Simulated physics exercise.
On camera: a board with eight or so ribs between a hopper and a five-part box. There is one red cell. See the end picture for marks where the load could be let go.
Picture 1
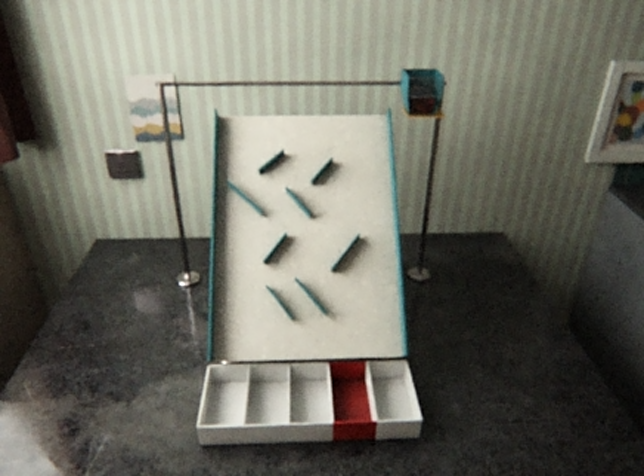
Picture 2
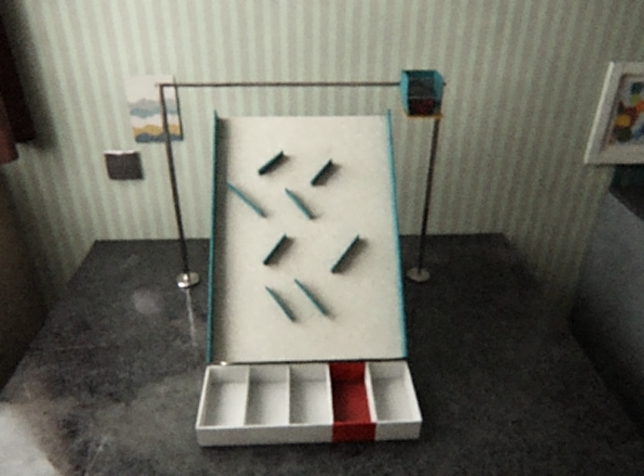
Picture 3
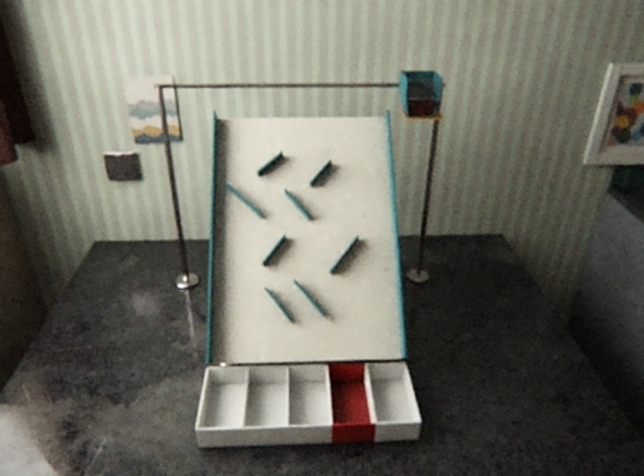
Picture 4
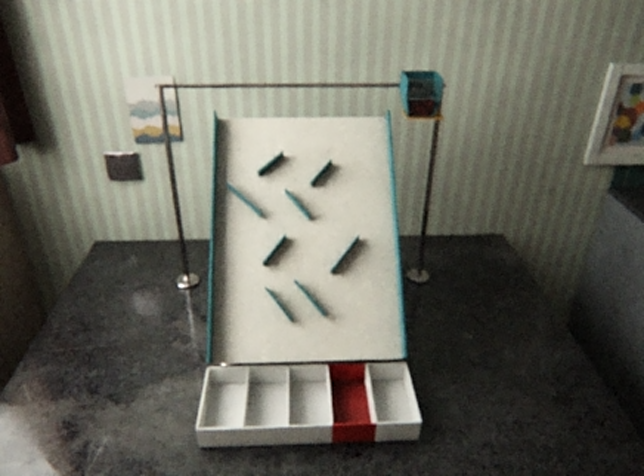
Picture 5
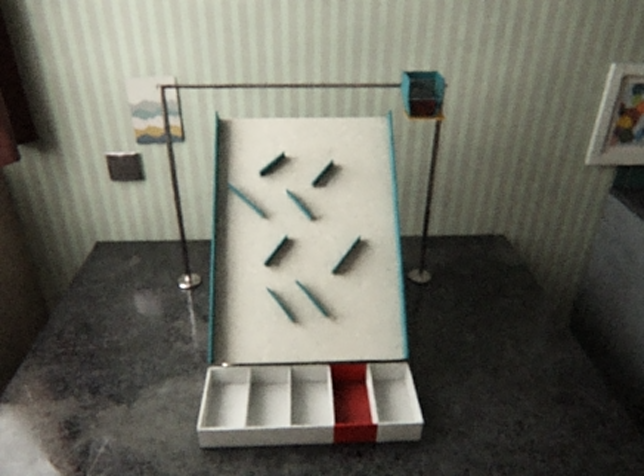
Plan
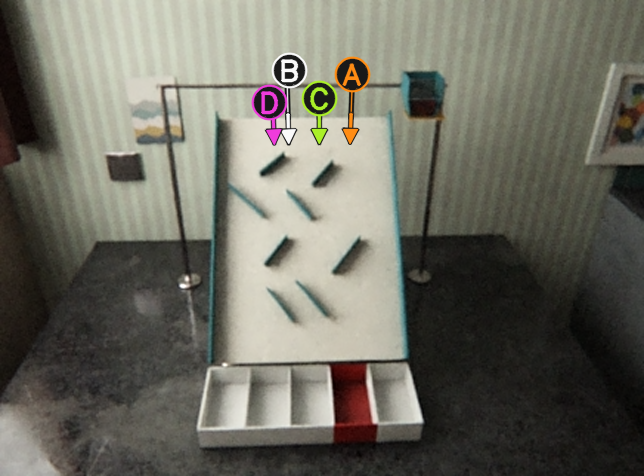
The footage shows a tilted white board with eight teal ribs, a small teal hopper above its upper right corner, and a five-part white box below with one red cell, fourth from the left; nothing visibly moves.
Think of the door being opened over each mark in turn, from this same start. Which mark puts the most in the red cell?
The best mark is C.
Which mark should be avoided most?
D it is.
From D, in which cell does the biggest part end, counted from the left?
The first from the left.
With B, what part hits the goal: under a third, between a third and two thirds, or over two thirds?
Mark B gives between a third and two thirds.
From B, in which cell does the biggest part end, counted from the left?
The fourth.
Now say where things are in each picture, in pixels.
The first frame shows hopper at (420, 108), kidney beans, door shut.
The second frame shows ribs (258, 171) to (283, 150), (311, 181) to (332, 158), (227, 182) to (261, 213).
The third frame shows ribs (284, 189) to (309, 216), (262, 264) to (285, 234), (331, 271) to (359, 235).
The fourth frame shows ribs (265, 287) to (291, 320), (295, 280) to (325, 315).
The fifth frame shows red cell at (355, 432), number 4 of 5 from the left.
On the marked copy, mark A meets the board at (350, 138); mark B meets the board at (288, 138); mark C meets the board at (319, 138); mark D meets the board at (274, 139).
Choosing A, about half in the red cell, about a third in other cells.
Choosing B, about half in the red cell, about a third in other cells, a small part held on the board.
Choosing C, nearly all in the red cell, a small part in other cells.
Choosing D, about a quarter in the red cell, about two thirds in other cells, a small part held on the board.
